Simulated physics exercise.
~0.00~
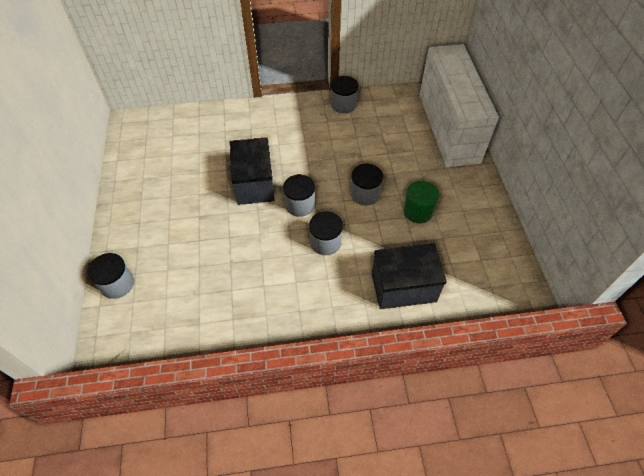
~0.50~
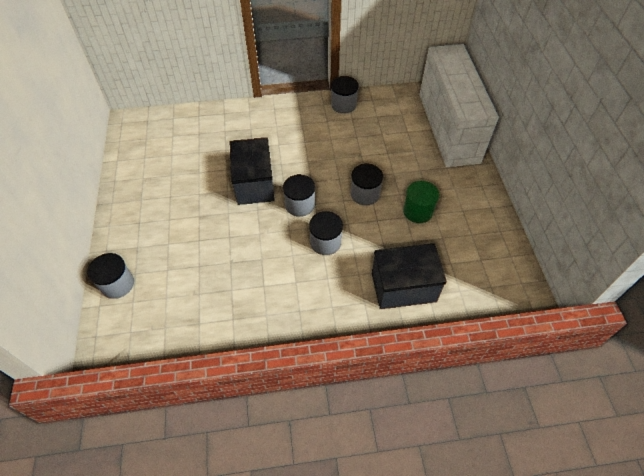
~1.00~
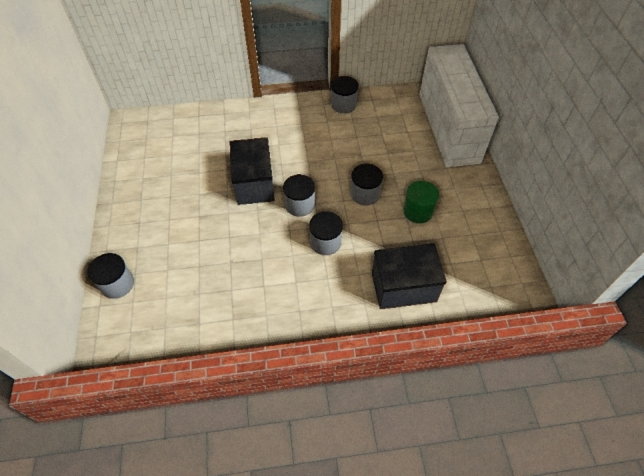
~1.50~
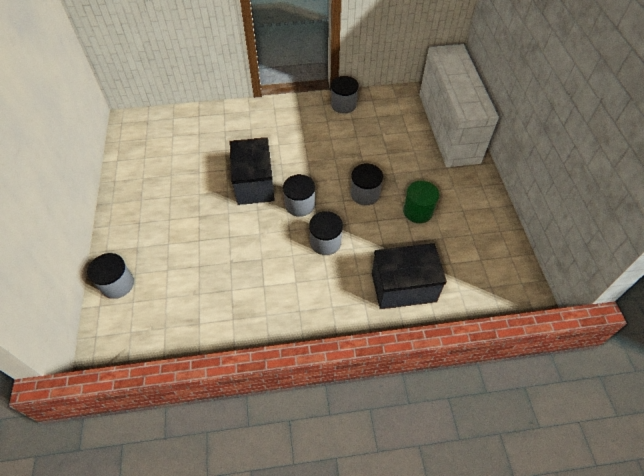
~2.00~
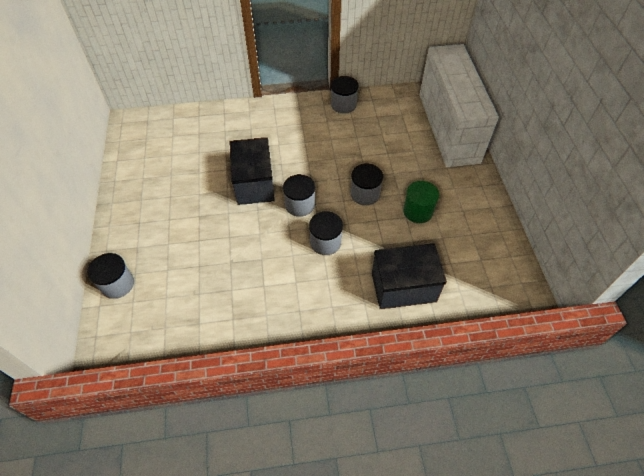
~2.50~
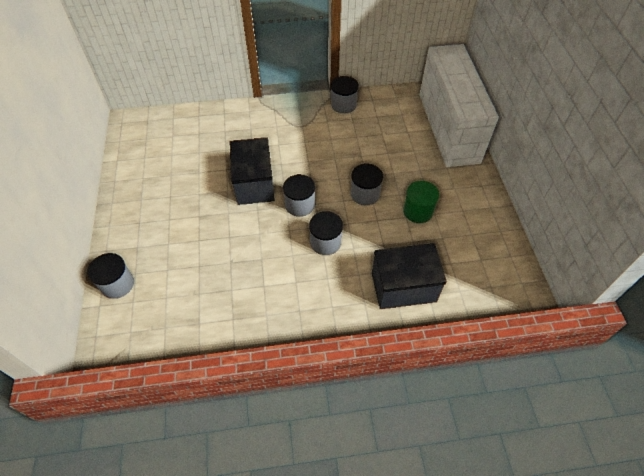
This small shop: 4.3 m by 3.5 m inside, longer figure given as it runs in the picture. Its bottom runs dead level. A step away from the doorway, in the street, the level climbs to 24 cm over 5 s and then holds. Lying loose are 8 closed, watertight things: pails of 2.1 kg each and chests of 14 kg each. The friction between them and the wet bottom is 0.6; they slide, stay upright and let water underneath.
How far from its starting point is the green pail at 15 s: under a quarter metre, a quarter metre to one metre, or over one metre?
Shifts a bit.
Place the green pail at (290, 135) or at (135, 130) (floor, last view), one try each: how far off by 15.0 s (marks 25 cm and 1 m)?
In turn: It goes a long way; it goes a long way.
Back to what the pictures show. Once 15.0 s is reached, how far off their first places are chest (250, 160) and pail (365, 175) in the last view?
200 cm, 140 cm.
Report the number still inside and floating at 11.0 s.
Just then, the number is 8.
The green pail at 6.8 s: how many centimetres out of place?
120 cm, give or take.
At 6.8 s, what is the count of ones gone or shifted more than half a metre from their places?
Count: 4.
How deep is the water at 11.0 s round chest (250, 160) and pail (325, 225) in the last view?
First roughly 10 cm, second roughly 9 cm.
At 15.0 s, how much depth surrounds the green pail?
Close to 13 centimetres.
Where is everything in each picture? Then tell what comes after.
In the first frame, the green pail at (423, 193) rests on the ground; 0.0 m2 under water; 0 of 8 have shifted.
In the second frame, the green pail at (423, 193), on the bottom; 0.0 m2 under water; 0 of 8 have shifted.
In the third frame, the green pail at (423, 193) rests on the ground; water covers 0.0 m2; 0 of 8 have shifted.
In the fourth frame, the green pail at (423, 193) rests on the ground; 0.0 m2 under water; 0 of 8 have shifted.
In the fifth frame, the green pail at (423, 193) rests on the ground; water covers 0.0 m2; 0 of 8 have shifted.
In the sixth frame, the green pail at (423, 193) rests on the ground; 0.3 m2 under water; 0 of 8 have shifted.
After 3.5 s the green pail is near (423, 193), 0.0 m from its start, aground; 0 afloat.
After 6.8 s the green pail is near (541, 260), 1.2 m from its start, afloat; 4 afloat.
After 11.0 s the green pail is near (541, 272), 1.3 m from its start, afloat; 8 afloat.
After 15.0 s the green pail is near (470, 171), 0.5 m from its start, afloat; 8 afloat.
